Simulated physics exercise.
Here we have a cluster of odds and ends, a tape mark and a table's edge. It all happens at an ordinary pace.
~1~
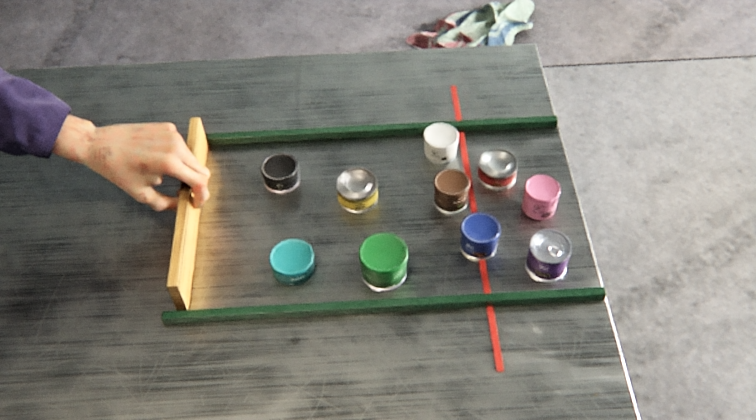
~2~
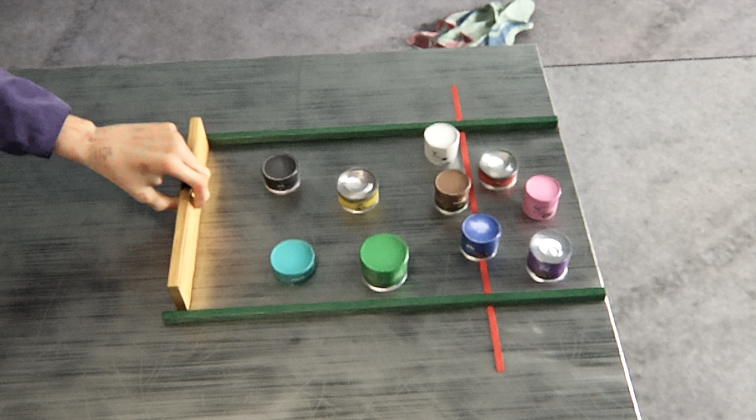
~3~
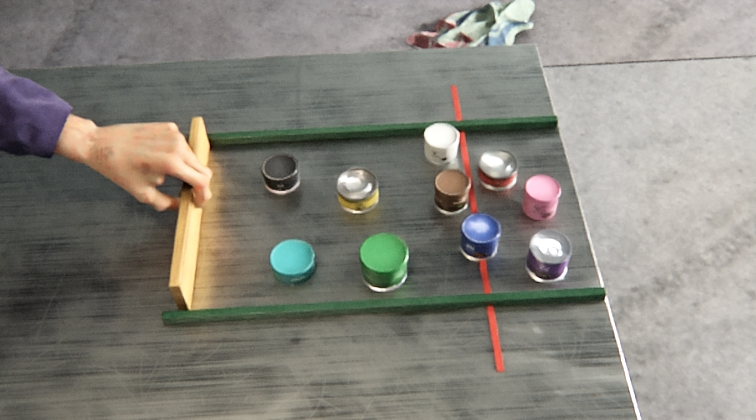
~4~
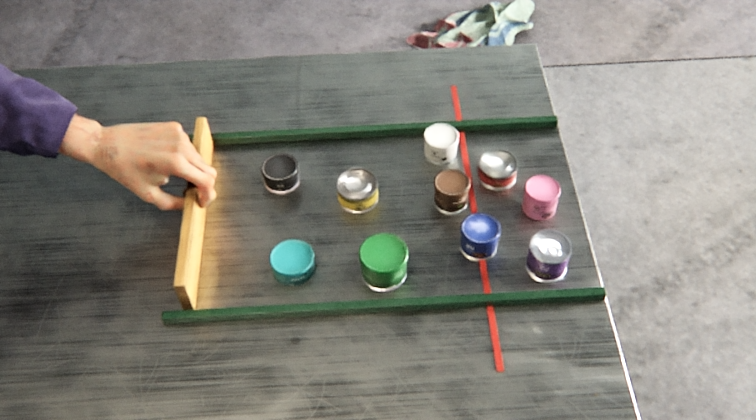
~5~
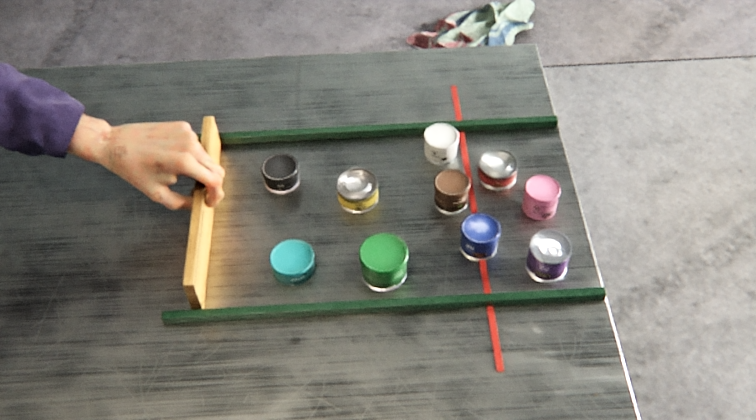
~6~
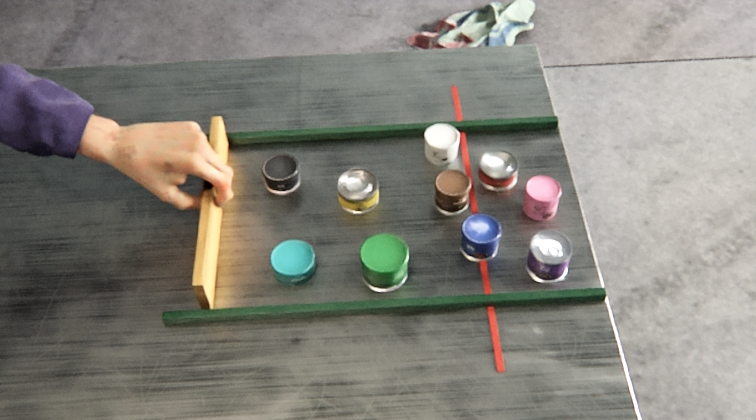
The footage shows a hand holding a wooden board upright between two green rails on a dark table, then sliding it slightly right toward scattered colourful pots and tins, which stay still around a red tape line.
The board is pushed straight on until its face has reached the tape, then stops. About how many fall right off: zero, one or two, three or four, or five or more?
The number that fall off is zero.
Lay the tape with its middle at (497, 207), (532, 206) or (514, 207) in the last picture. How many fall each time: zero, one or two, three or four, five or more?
The falls would be just one or two; 5 or more; 1 or 2.
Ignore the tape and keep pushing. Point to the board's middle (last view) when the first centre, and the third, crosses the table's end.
Its middle is around (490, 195) and later (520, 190).
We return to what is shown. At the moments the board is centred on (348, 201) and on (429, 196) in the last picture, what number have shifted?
4 and 7.
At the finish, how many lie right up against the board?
In contact: 4.
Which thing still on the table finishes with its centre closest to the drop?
That is the pink tub.
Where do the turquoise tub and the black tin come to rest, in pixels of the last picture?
The turquoise tub stops around (501, 238); the black tin around (486, 163).
A little later, none off yet; pink tub at rest near (541, 199); purple tin at rest near (549, 256); red pot at rest near (498, 169).
When it is over, the number that fall off is zero.
